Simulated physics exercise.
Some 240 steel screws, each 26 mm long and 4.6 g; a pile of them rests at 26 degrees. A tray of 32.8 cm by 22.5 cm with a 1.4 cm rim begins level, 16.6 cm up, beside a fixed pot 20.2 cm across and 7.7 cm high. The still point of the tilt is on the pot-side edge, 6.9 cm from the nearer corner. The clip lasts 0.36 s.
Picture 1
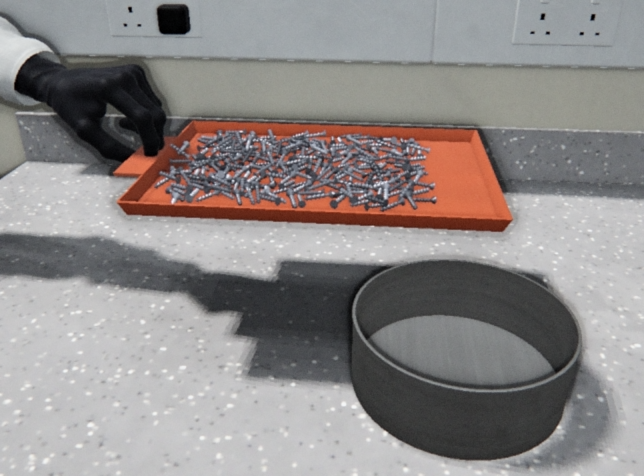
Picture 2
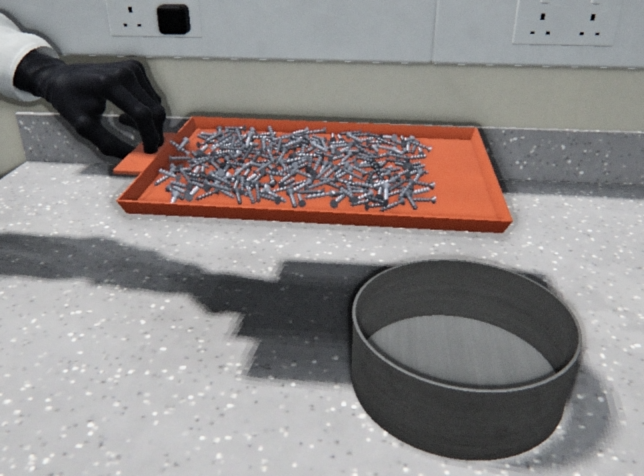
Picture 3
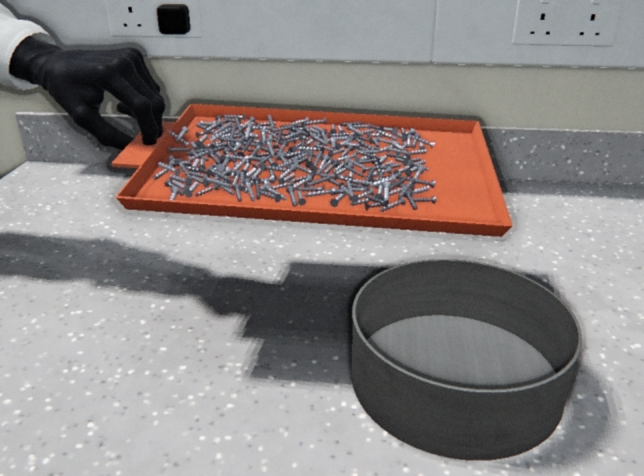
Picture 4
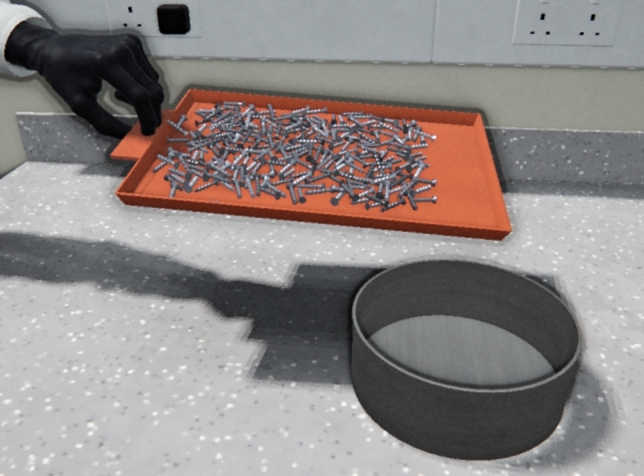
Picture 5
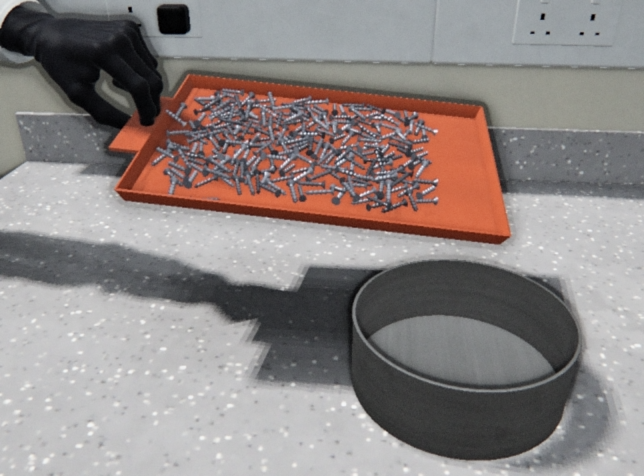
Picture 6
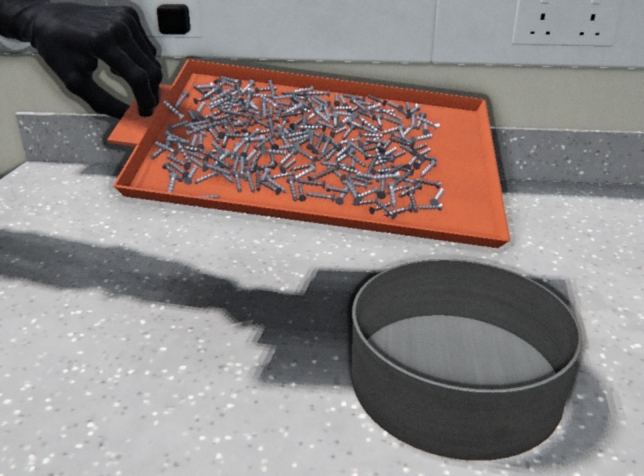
On a speckled counter, a black-gloved hand gradually tilts an orange tray of screws rightward.
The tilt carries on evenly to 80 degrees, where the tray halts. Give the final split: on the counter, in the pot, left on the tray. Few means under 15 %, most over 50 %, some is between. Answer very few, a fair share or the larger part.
On the counter: A fair share; in the pot: The larger part; left on the tray: Very few.
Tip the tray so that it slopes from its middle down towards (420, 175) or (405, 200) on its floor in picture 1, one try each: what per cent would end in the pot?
About 20 and 95 per cent.
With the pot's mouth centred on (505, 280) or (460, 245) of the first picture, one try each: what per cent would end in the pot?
About 35 and 0 per cent.
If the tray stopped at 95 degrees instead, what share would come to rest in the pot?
In that case some 65 per cent.
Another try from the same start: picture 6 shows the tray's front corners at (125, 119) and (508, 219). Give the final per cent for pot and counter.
Pot 45, counter 55.
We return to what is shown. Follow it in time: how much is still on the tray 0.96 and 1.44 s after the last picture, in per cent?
About 55, 0.
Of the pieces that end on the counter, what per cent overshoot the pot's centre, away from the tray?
Some 0 per cent.
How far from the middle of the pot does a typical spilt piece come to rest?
About 16 cm.
Then, 0.58 s after the last picture, tilt 46 degrees; the tray holds 95 %, the pot 0 %.
Then, 0.96 s after the last picture, tilt 66 degrees; the tray holds 55 %, the pot 20 %.
Then, 1.44 s after the last picture, tilt 80 degrees; the tray holds 0 %, the pot 60 %.
In the end, counter 35 %, pot 65 %, tray 0 %.
